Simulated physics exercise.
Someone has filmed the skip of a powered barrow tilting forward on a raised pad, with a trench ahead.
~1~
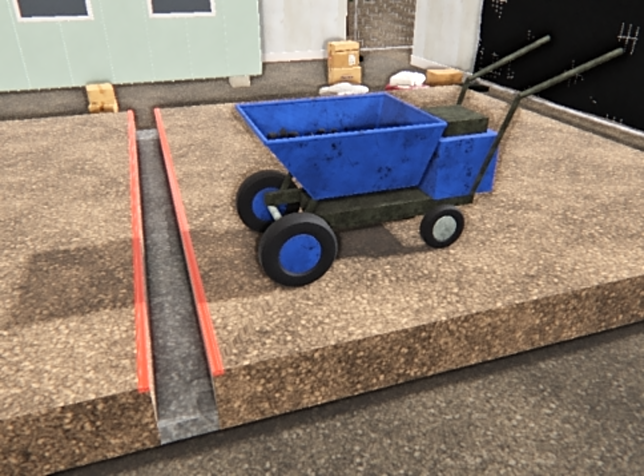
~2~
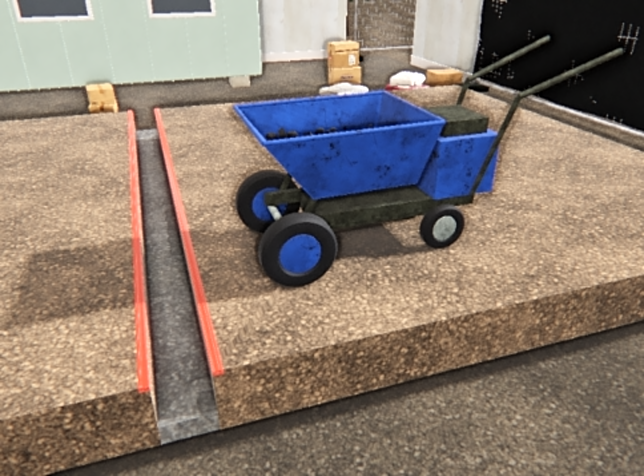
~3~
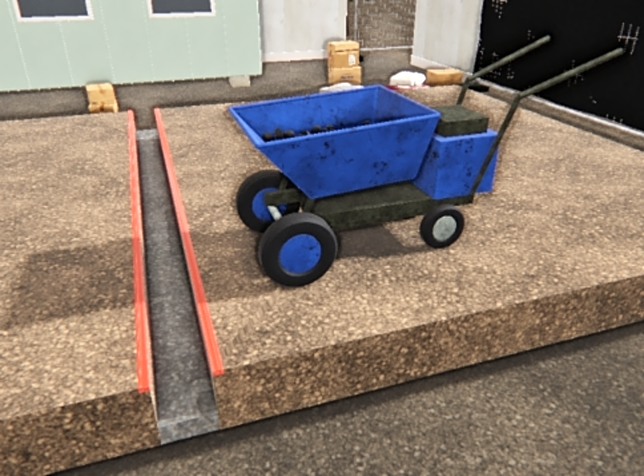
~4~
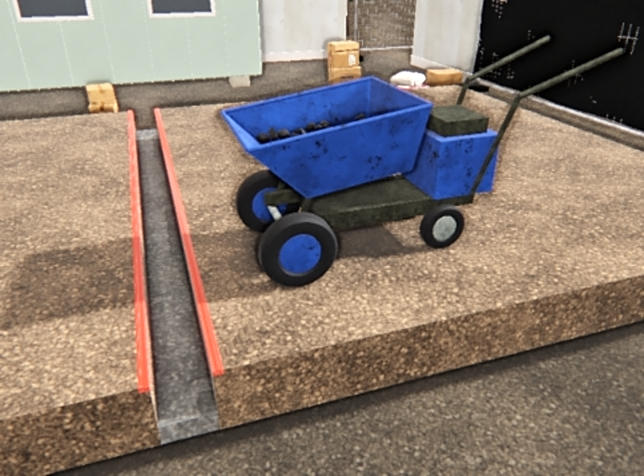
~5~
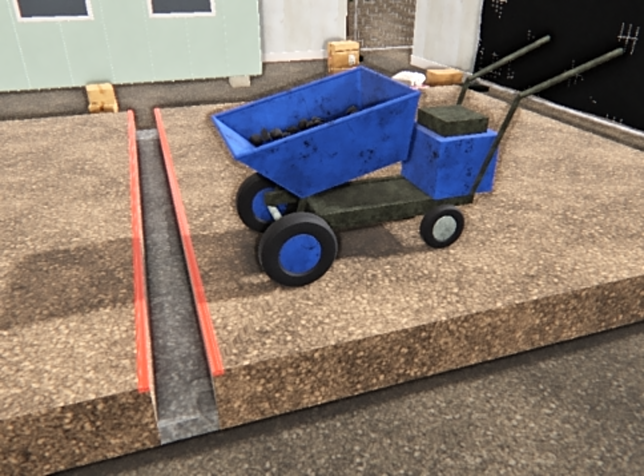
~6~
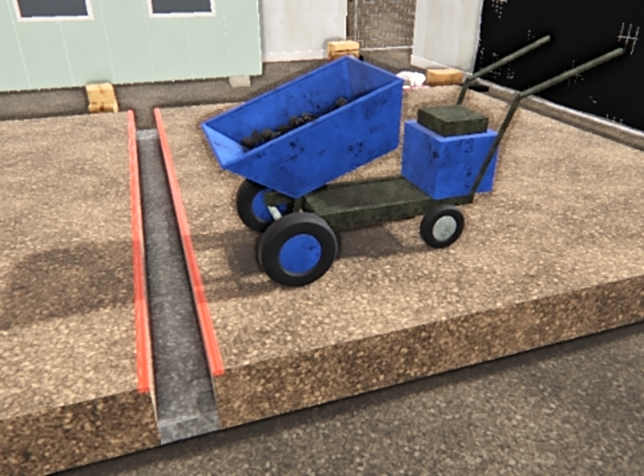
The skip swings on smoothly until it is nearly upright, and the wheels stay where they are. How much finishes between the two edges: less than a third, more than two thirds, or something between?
In the trench: More than two thirds.
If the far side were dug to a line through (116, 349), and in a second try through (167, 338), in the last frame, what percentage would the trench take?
In turn 100 and 40 in a hundred.
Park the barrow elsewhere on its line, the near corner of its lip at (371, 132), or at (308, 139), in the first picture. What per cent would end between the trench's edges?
The first gives 10 %, the second 90 %.
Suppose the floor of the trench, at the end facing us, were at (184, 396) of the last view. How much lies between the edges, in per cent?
Near 70 %.
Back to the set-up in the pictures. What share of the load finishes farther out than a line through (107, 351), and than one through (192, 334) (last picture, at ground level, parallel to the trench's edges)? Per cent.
Near 10 % and 90 %.
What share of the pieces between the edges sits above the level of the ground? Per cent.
It comes to 0 per cent or so.
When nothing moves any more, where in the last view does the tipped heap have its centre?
Around (160, 296).
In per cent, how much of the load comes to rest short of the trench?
About 0 per cent.
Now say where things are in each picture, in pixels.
The first frame shows lip of the skip near (266, 143), level; top of the load near (328, 147), lumps of coal; first edge of the trench near (208, 330); far edge near (142, 343), the trench under half as wide as the skip, and about as deep as wide.
The second frame shows lip of the skip near (264, 144), level; top of the load near (332, 143).
The third frame shows lip of the skip near (258, 147), tipped barely; top of the load near (347, 142).
The fourth frame shows lip of the skip near (248, 151), tipped a little; top of the load near (361, 132).
The fifth frame shows lip of the skip near (237, 158), tipped a little; top of the load near (362, 129).
The sixth frame shows lip of the skip near (224, 167), tipped clearly; top of the load near (352, 121); first edge of the trench near (208, 330); far edge near (142, 343).
Shortly afterwards, skip tipped steeply; the whole lot in the skip.
Next, skip tipped right over; the bulk in the skip; near a quarter in or heaped over the trench; a little beyond it; only a few falling.
Some moments later, skip tipped right over; the bulk in or heaped over the trench; near a quarter beyond it.
In the end, skip tipped right over; the bulk in or heaped over the trench; near a quarter beyond it.
